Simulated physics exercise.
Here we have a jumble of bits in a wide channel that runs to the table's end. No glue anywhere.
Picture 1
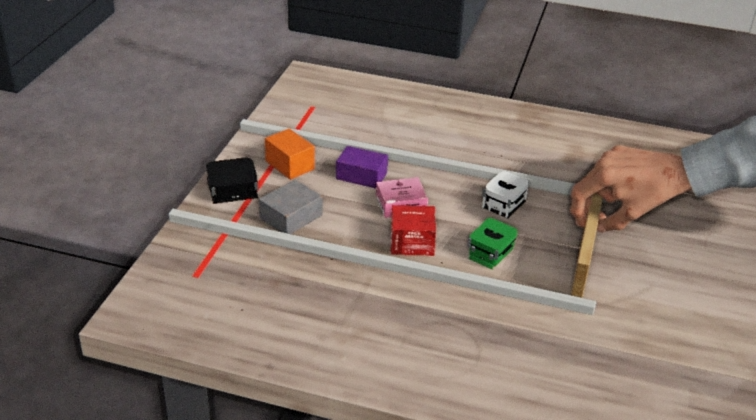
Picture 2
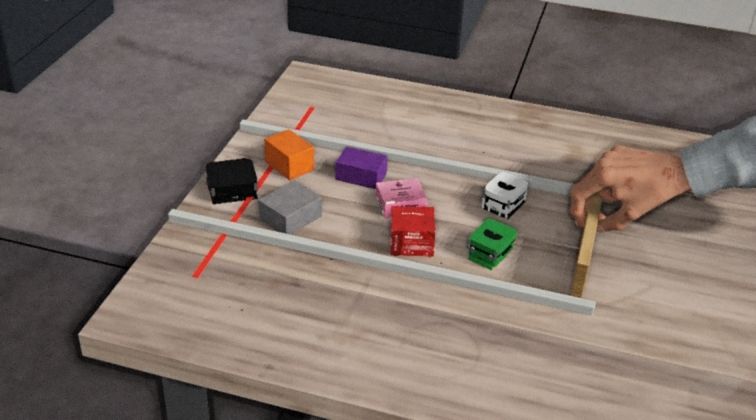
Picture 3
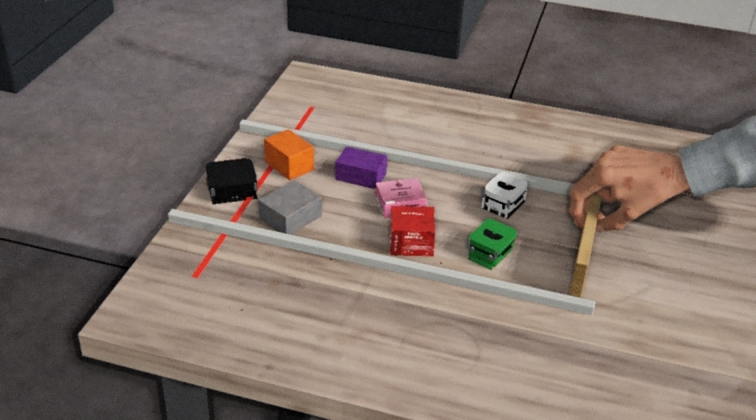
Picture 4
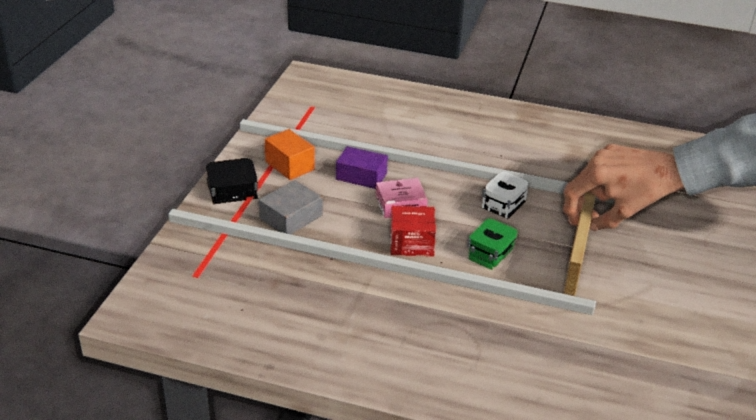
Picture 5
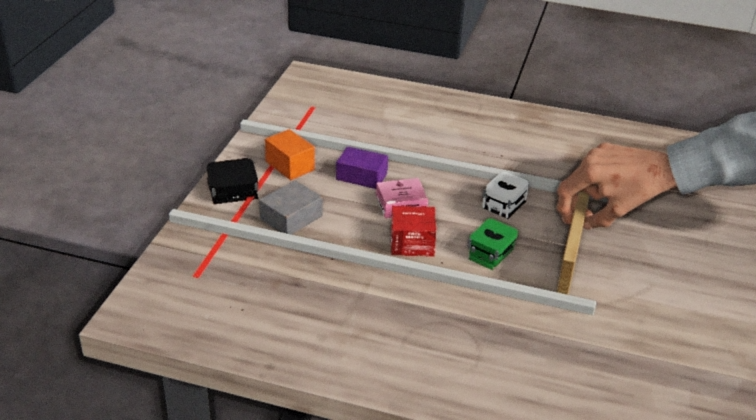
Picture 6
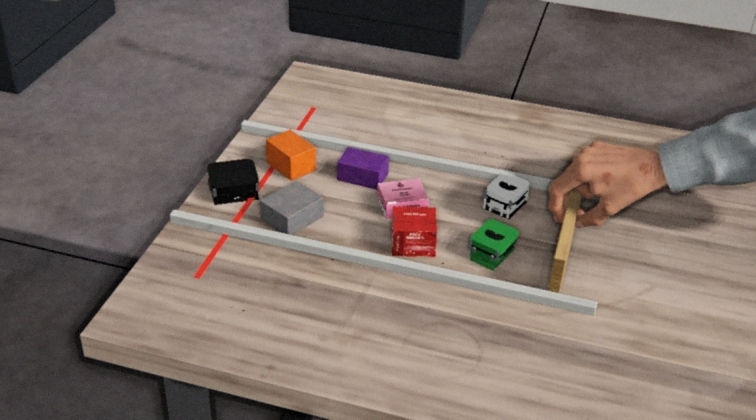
A hand slides a wooden board slightly left between two rails, while the colourful blocks and small boxes ahead stay still.
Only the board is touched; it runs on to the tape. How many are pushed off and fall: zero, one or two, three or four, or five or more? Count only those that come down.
The number that fall off is three or four.
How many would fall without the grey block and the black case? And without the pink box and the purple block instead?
The counts: 1 and 2.
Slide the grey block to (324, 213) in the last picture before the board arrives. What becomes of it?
From there it tumbles off.
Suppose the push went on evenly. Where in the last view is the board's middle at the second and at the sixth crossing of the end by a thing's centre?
At (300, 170) for the second, at (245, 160) for the sixth.
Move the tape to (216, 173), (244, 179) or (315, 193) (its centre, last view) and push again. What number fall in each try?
The counts: 8, 5 and 1.
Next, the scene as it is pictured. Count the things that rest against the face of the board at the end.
The number is 2.
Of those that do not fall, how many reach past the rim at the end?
3 of them.
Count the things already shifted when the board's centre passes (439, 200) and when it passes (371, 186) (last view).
At the one place 4, at the other 8.
Soon after, none off yet; black case at rest near (233, 182); orange block at rest near (291, 155); grey block at rest near (292, 209).
After that, none off yet; black case displaced a little near (212, 176); orange block displaced about its own width near (266, 151); grey block displaced about its own width near (245, 200).
In the end, the number that fall off is three or four; gone, grey block, orange block and black case.
